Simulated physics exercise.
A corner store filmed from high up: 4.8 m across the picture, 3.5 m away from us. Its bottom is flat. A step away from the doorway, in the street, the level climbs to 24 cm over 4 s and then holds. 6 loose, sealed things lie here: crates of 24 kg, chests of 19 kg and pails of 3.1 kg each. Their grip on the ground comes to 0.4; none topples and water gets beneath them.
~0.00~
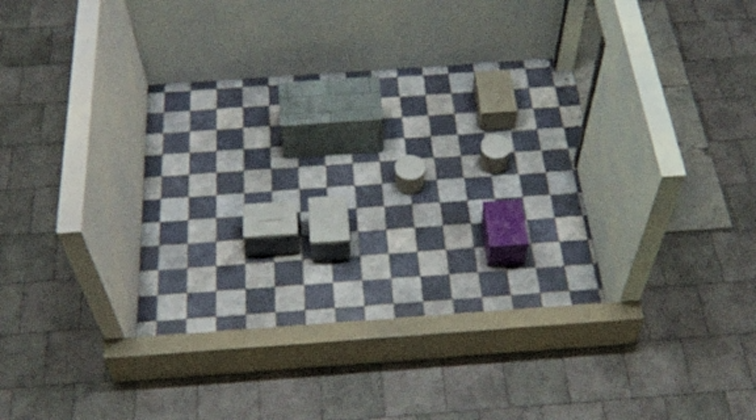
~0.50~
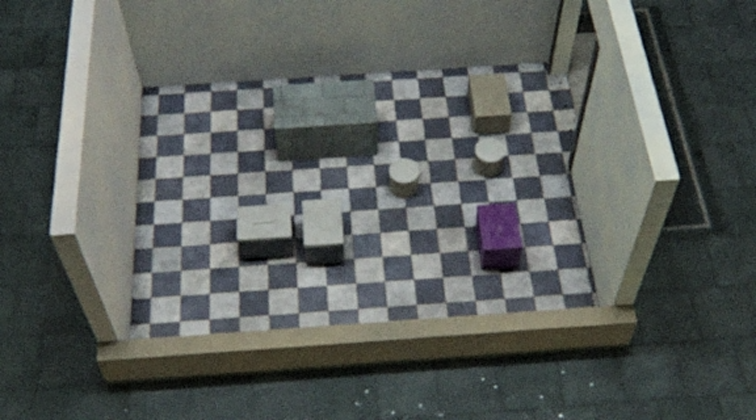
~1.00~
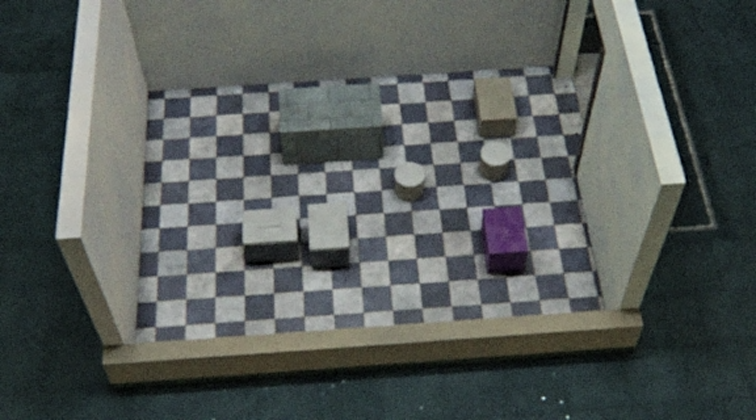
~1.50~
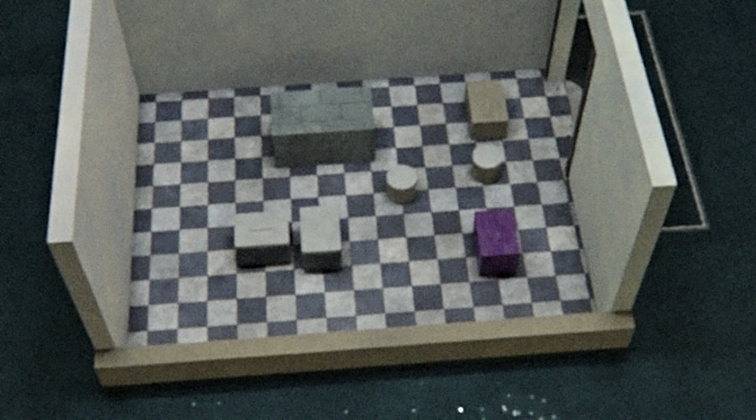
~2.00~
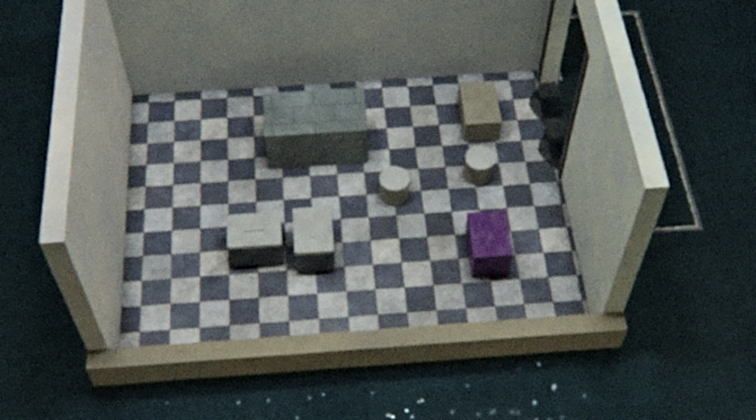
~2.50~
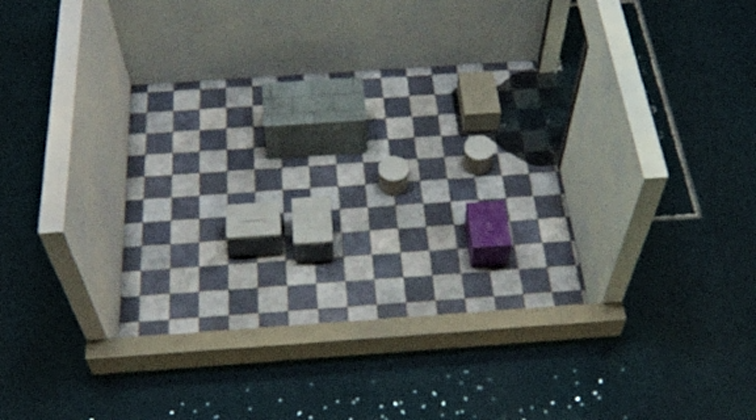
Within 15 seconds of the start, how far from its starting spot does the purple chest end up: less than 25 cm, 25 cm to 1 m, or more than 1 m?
It ends up less than 25 cm away.
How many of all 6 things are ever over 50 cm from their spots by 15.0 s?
That comes to 5.
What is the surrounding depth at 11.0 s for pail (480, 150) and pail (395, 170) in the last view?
Close to 11 and 12 centimetres.
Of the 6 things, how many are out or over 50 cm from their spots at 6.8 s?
The count is 3.
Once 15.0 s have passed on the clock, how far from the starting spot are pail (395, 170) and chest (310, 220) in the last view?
The first is 250 cm from its start, the second 80 cm.
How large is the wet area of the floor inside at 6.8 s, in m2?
That flooded area is roughly 14 m2.
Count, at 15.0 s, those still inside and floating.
6 at that moment.
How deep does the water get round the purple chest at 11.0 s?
Close to 3 centimetres.
After 3.5 s the purple chest is near (489, 224), 0.0 m from its start, aground; 0 afloat.
After 6.8 s the purple chest is near (489, 224), 0.0 m from its start, aground; 1 afloat.
After 11.0 s the purple chest is near (489, 224), 0.0 m from its start, aground; 4 afloat.
After 15.0 s the purple chest is near (493, 223), 0.0 m from its start, afloat; 6 afloat.
